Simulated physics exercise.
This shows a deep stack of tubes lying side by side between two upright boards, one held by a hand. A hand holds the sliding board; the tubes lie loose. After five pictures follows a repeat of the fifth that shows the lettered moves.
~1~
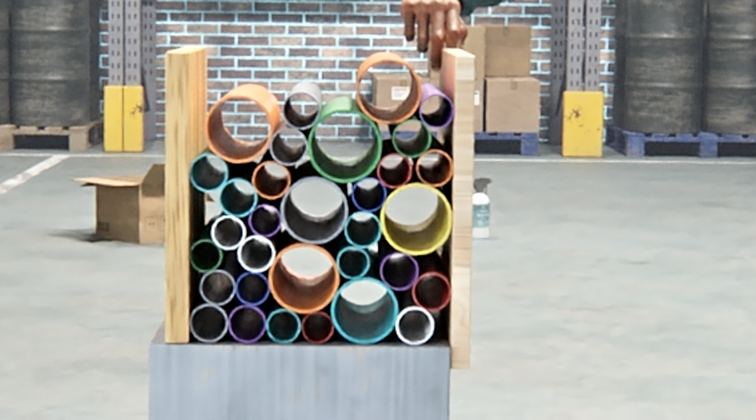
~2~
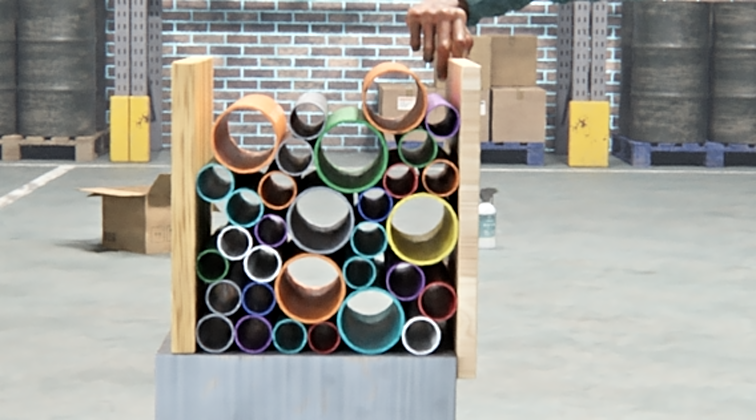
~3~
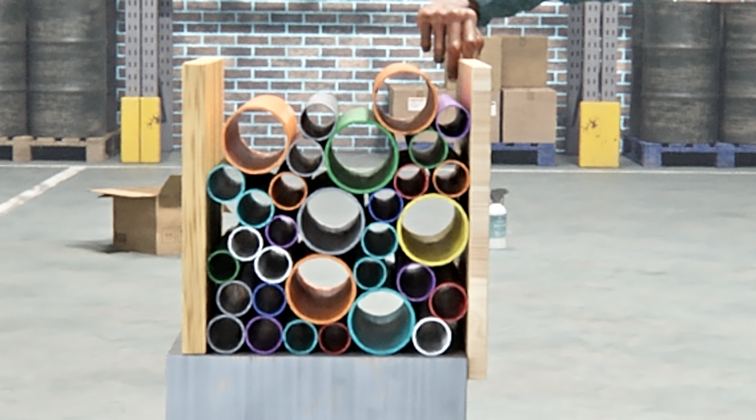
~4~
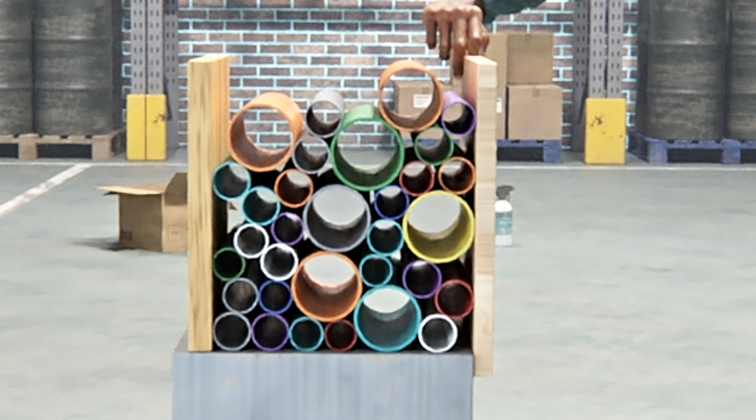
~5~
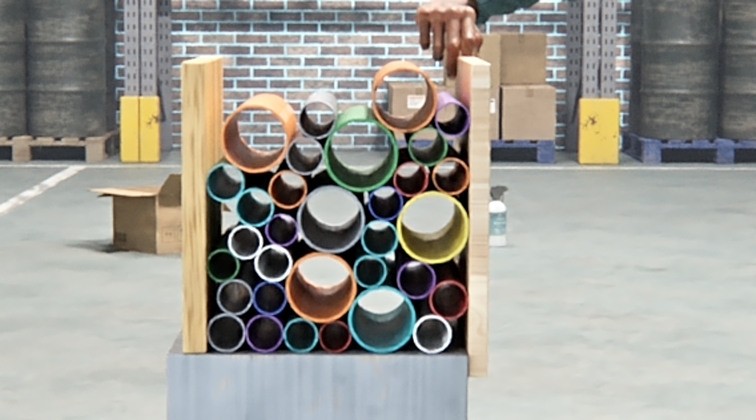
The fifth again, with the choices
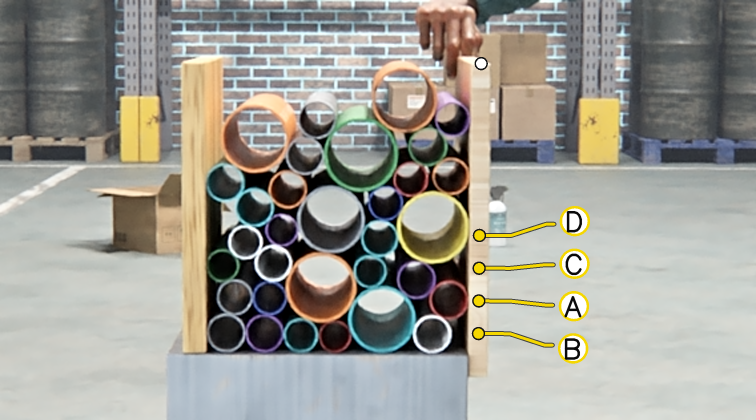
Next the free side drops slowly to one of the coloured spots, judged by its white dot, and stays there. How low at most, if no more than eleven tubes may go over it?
The last mark within the limit is A.
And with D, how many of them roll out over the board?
With D, four.
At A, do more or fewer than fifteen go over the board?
It loses fewer than fifteen.
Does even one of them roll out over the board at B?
Yes, at B.
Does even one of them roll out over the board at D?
At D: Yes.
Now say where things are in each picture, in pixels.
The first frame shows a grey tube (314, 210); a blue tube (369, 195); an orange tube (271, 180).
The second frame shows an orange tube (278, 190); a grey tube (307, 121).
The third frame shows side board (470, 207); a grey tube (226, 334).
The fourth frame shows a white tube (438, 333); a turquoise tube (376, 270).
The fifth frame shows a grey tube (331, 219); a blue tube (386, 203); an orange tube (288, 190).
On the marked copy, A at (479, 301); B at (479, 334); C at (479, 269); D at (480, 235); the white dot at (481, 64).
Following A. Soon after the start, top of the board (470, 165).
Later, top of the board (469, 274).
In the end, top of the board (468, 300), nine out over the board.
As for the rest, B twelve out over the board; C about four out over the board; D about four out over the board.
